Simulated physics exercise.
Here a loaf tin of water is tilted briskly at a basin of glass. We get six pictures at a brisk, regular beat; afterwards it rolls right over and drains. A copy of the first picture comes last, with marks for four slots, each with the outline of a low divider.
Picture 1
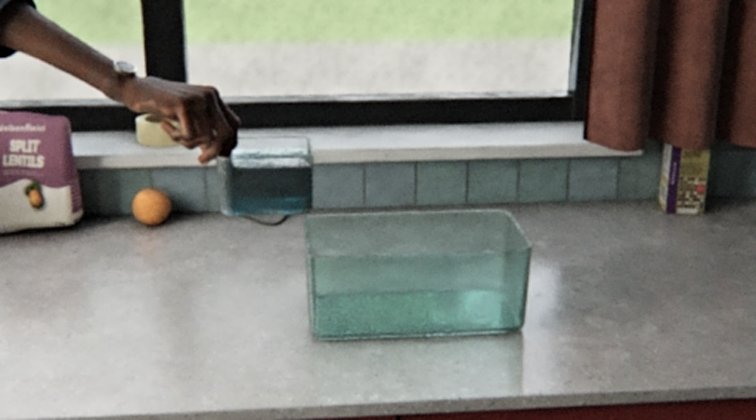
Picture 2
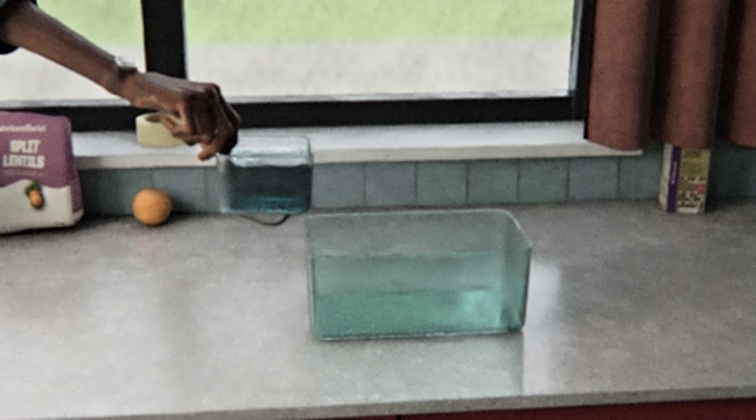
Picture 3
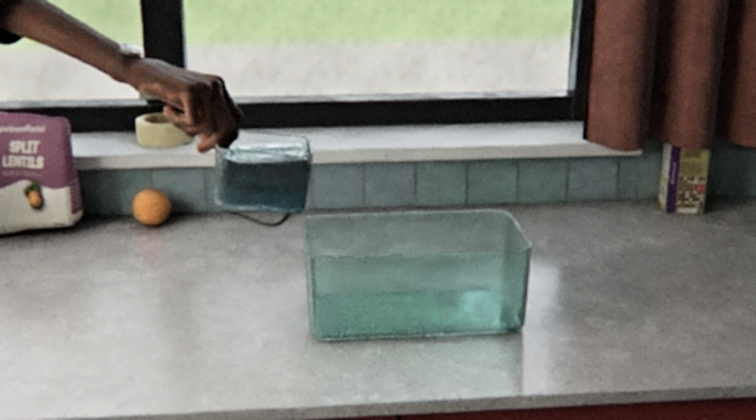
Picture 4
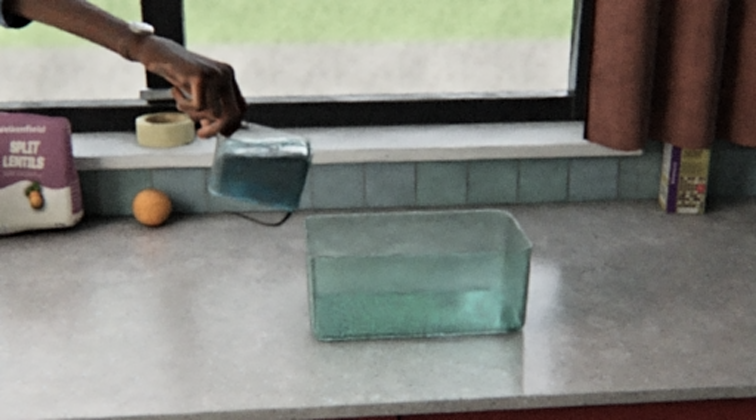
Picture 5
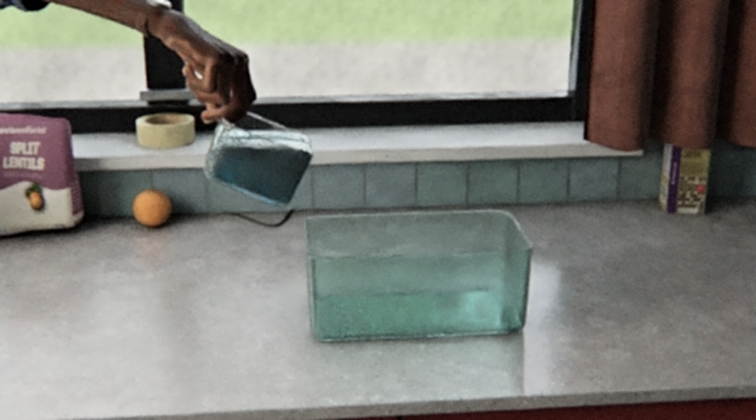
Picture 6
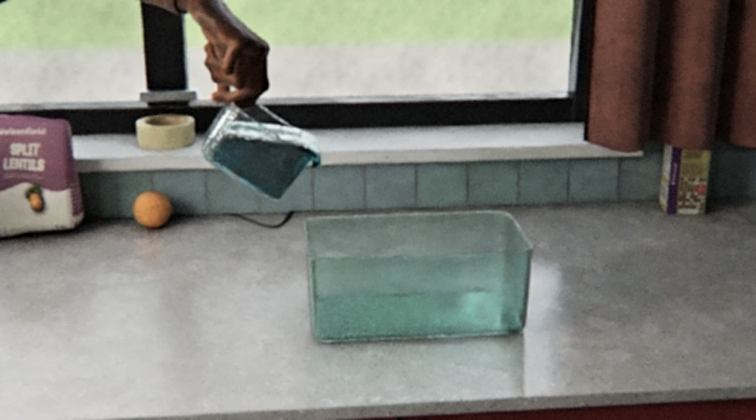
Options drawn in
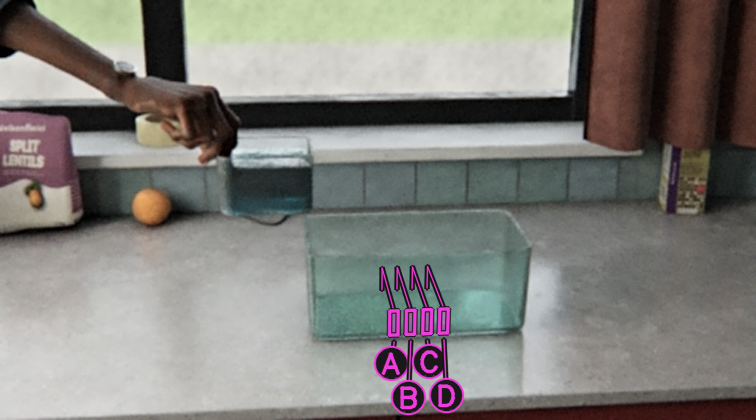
On a grey counter beneath a window, a hand held a small clear container of bluish water above a glass basin, then tilted it briskly to the right until water reached over its lip.
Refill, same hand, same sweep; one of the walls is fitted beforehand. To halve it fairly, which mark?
The best position is B.
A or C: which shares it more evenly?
That is position A.
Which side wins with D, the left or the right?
More ends on the left.
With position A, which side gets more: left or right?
More ends on the right.
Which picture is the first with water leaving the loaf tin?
In picture 5.
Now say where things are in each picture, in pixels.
Upright, lip at (310, 146); basin from (311, 337) to (524, 329); nothing has left yet.
Upright, lip at (310, 145); nothing has left yet.
Tipped about 6°, lip at (309, 146); nothing has left yet.
Tipped about 14°, lip at (310, 146); nothing has left yet.
Tipped about 25°, lip at (310, 147); water is over the lip, down to (310, 147).
Tipped about 37°, lip at (310, 148); water is over the lip, down to (315, 159).
On the marked copy, A at (394, 341); B at (410, 340); C at (427, 340); D at (443, 339).
With A, about 28 % ends left of the wall and 70 % right of it.
With B, about 53 % ends left of the wall and 46 % right of it.
With C, about 83 % ends left of the wall and 16 % right of it.
With D, about 85 % ends left of the wall and 13 % right of it.
